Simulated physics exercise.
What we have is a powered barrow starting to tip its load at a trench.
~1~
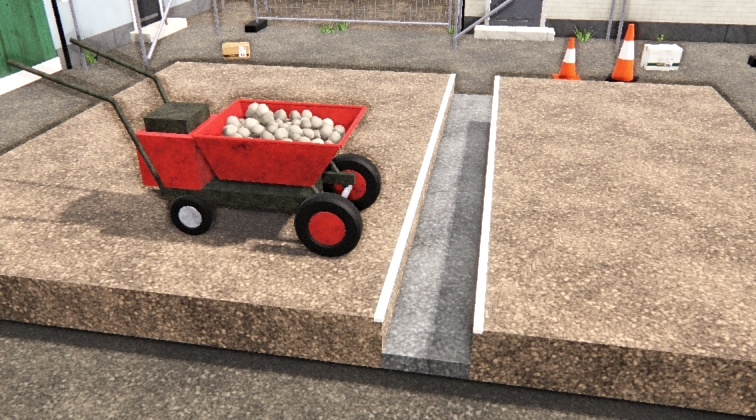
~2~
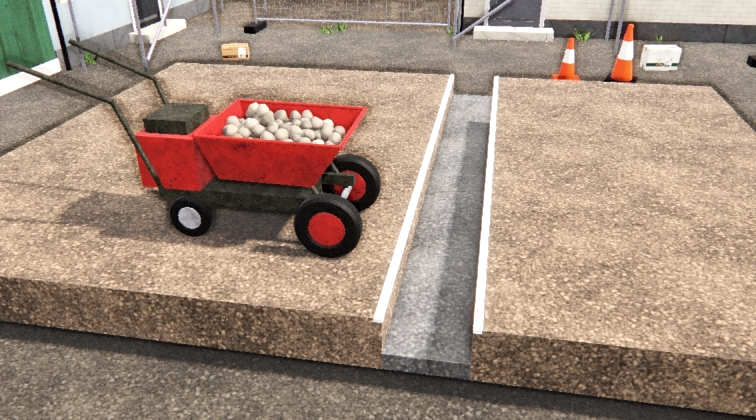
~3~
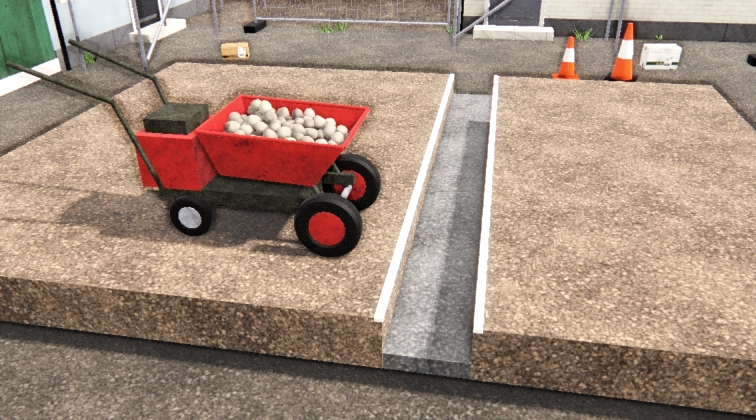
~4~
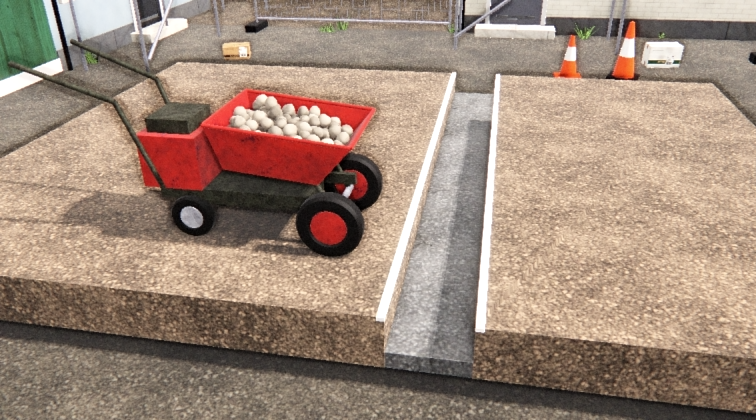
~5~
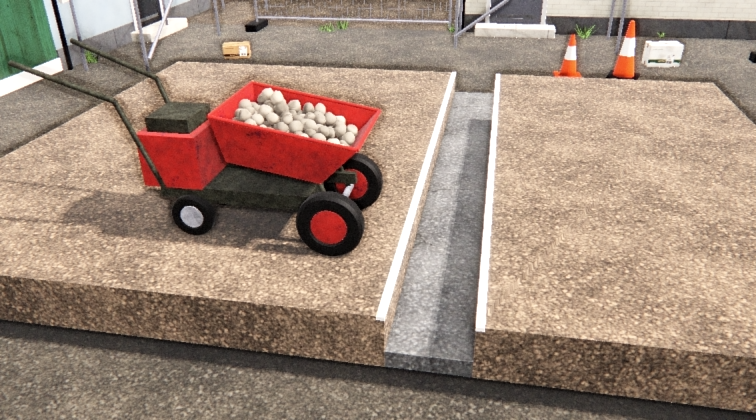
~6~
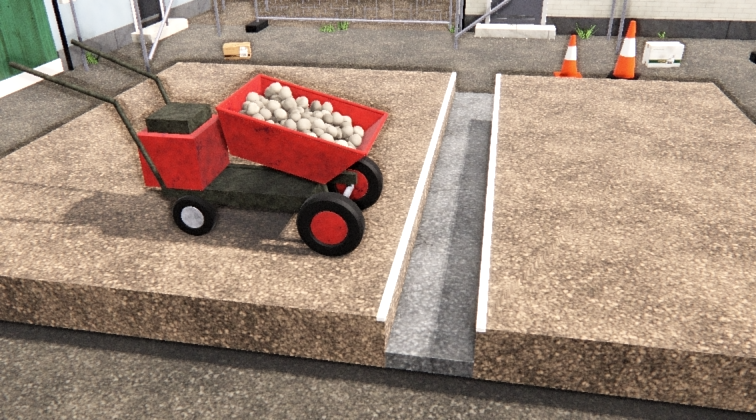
The clip shows a red wheeled barrow loaded with pale rounded stones, standing still on a brown gravelly slab left of a narrow trench, as its skip starts level and then gradually tilts forward to the right.
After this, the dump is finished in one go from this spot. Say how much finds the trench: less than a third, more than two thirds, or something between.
Between the edges lies more than two thirds of the load.
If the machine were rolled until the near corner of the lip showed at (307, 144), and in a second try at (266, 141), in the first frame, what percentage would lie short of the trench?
Roughly 0 per cent, and 40 per cent.
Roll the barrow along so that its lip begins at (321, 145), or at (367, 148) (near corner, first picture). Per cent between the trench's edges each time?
Near 100 % and 70 %.
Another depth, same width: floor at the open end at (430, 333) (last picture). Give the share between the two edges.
Close to 70 per cent.
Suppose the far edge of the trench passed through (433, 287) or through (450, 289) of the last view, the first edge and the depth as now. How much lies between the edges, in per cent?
The first gives 20 %, the second 60 %.
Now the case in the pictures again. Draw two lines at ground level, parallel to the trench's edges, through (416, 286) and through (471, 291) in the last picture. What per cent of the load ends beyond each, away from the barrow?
First some 80, then 20 per cent.
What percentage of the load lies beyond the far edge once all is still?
Close to 5 per cent.
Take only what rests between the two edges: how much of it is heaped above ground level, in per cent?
Near 0 %.
Shortly afterwards, skip tipped steeply; the whole lot in the skip.
Next, skip tipped right over; the bulk in the skip; a little in or heaped over the trench; a little falling.
Some moments later, skip tipped right over; a little in the skip; the bulk in or heaped over the trench; a little beyond it.
In the end, skip tipped right over; all but a few in or heaped over the trench; a little beyond it.
